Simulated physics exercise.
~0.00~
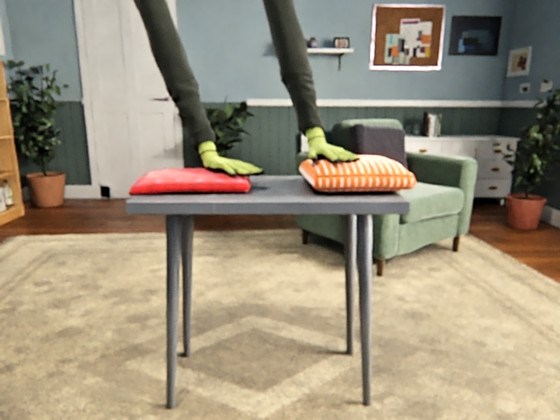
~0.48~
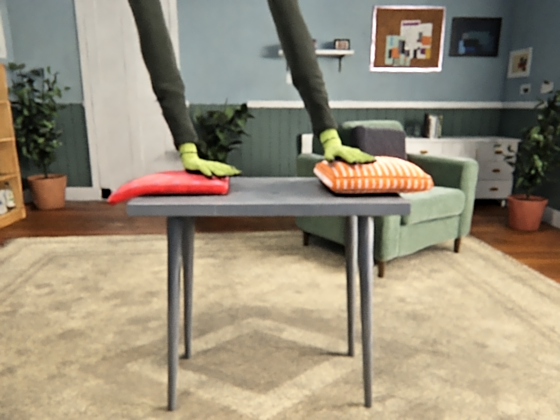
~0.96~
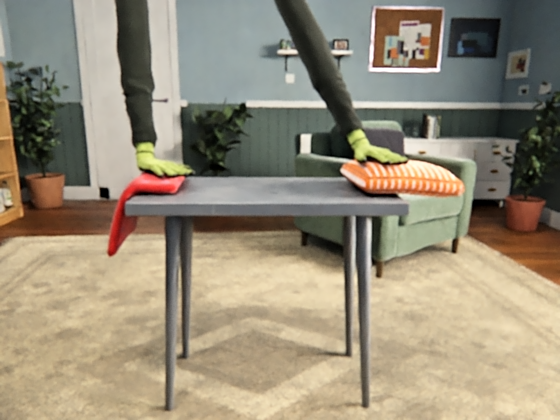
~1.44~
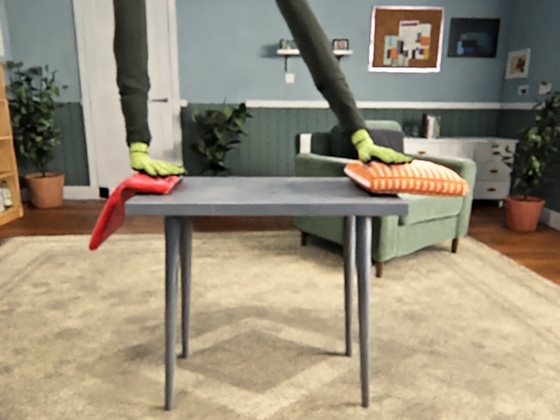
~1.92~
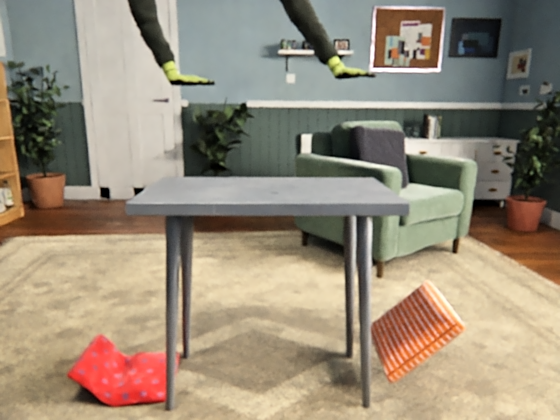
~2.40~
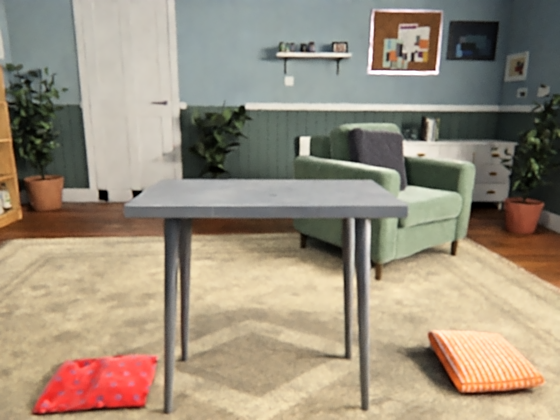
Two gloved hands push a red pad and an orange cushion off opposite table ends onto the rug.
